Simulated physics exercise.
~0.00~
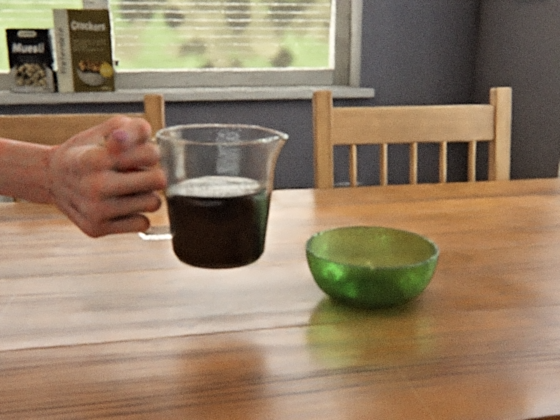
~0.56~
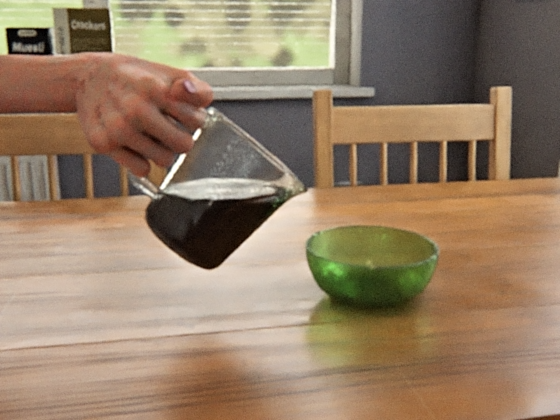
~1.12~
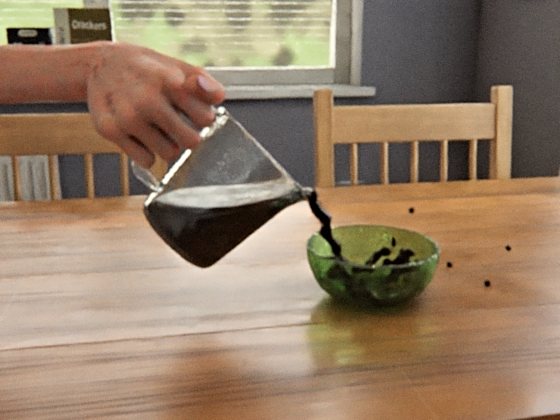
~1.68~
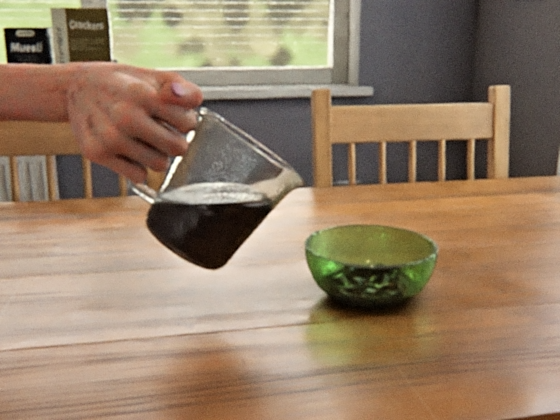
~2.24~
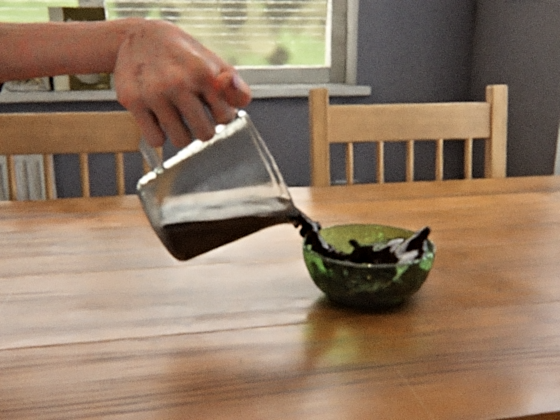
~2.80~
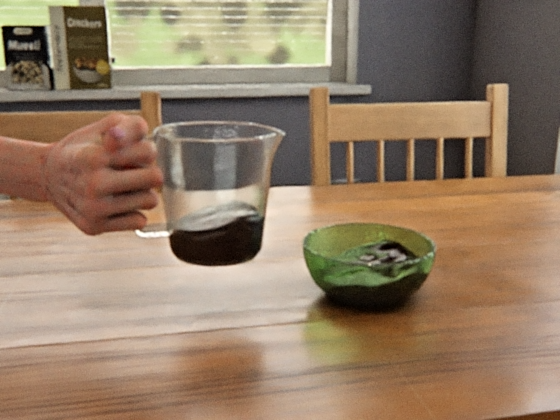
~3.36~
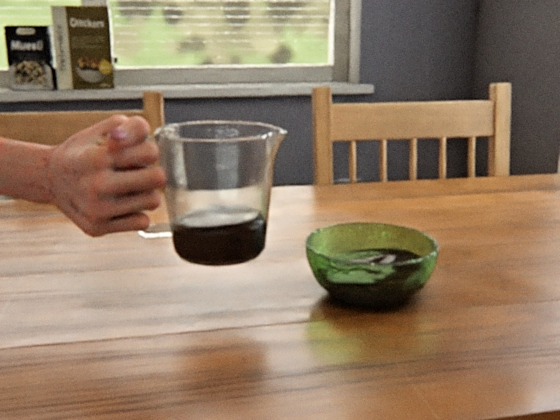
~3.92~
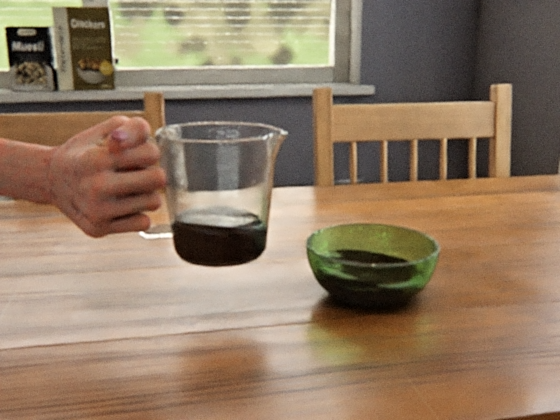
A hand holds a clear, flared glass jug of dark coffee beside an empty green bowl on a wooden table. The hand tips the jug to the right, and a thin stream runs from the spout into the bowl, splashing, with a few dark drops flying out past its right side. The jug eases back partway and the stream stops. Then it tilts more steeply, pouring again so that the coffee surges up the bowl's far side. Finally the hand levels the jug, and the coffee settles, leaving some in the jug and a dark pool in the bowl.
